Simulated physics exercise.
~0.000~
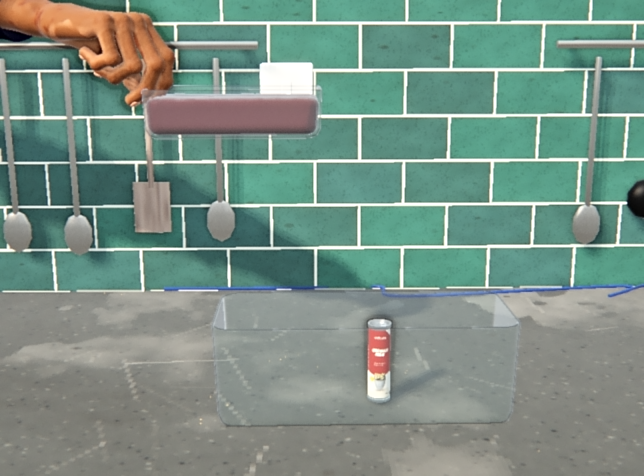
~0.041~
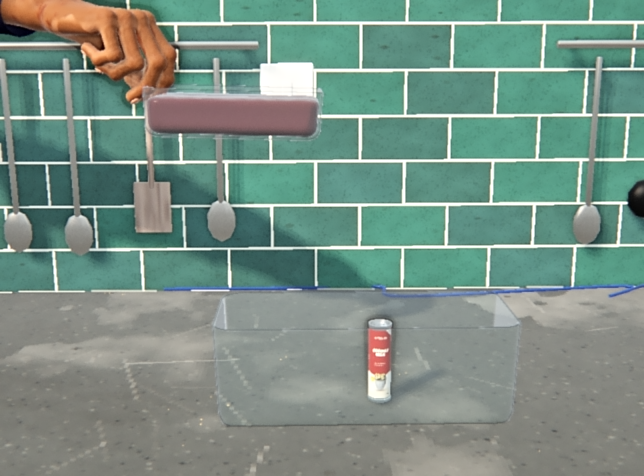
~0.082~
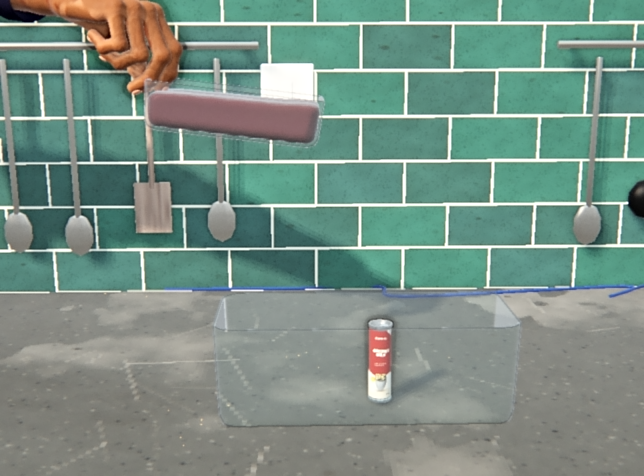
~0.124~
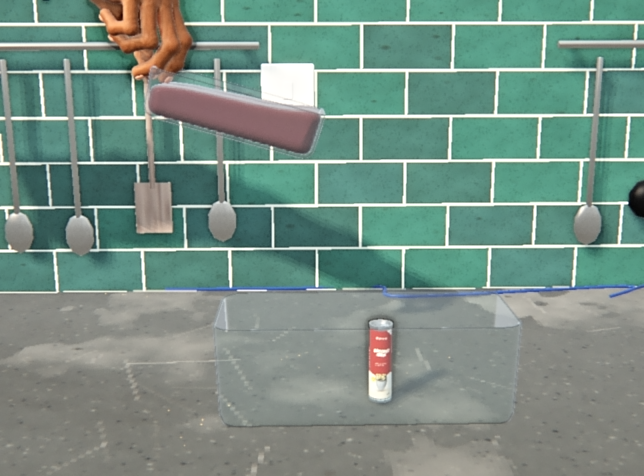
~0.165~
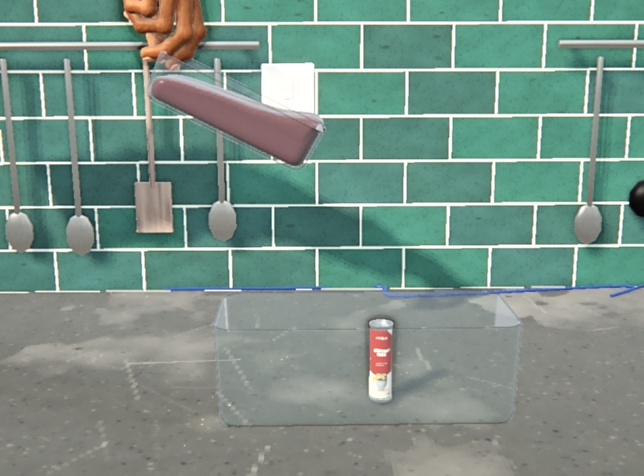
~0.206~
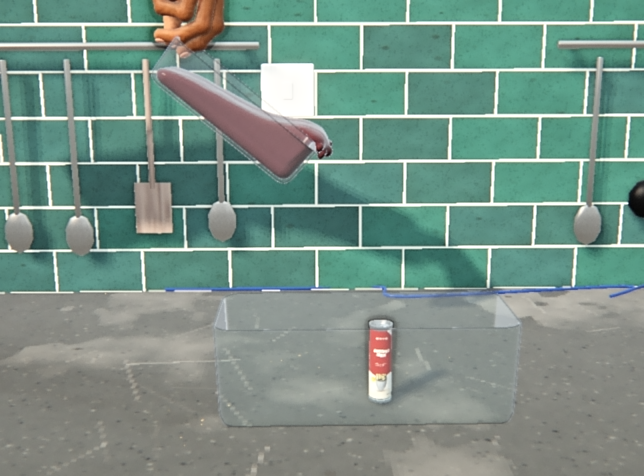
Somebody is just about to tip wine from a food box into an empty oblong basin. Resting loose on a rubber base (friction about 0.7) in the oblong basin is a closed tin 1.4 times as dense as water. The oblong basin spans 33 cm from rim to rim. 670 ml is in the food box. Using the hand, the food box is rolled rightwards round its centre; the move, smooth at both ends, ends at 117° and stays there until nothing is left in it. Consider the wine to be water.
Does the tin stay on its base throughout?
No, it pitches over.
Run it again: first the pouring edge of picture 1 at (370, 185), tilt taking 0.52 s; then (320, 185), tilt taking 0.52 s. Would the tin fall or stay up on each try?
First it stays on its base; then it tips over.
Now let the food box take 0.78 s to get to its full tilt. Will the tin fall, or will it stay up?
In that case the tin stays vertical.
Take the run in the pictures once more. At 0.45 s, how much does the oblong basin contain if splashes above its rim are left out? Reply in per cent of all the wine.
38 %, more or less.
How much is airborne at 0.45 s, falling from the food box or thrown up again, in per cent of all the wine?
Close to 52 in a hundred.
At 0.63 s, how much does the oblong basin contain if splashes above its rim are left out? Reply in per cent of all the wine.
Roughly 80 per cent.
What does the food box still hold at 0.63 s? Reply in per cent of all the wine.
What remains is about 1 percent of it all.
By 0.45 s the tilt is 112° and 8 per cent is still to pour; the tin stands where it began.
By 0.63 s the tilt is 117° and 1 per cent is still to pour; the tin leans 30°.
By 0.82 s the tilt is 117° and 0 per cent is still to pour; the tin lies on its side.
By 1.02 s the tilt is 117° and 0 per cent is still to pour; the tin lies on its side.
At rest the tin lies on its side.
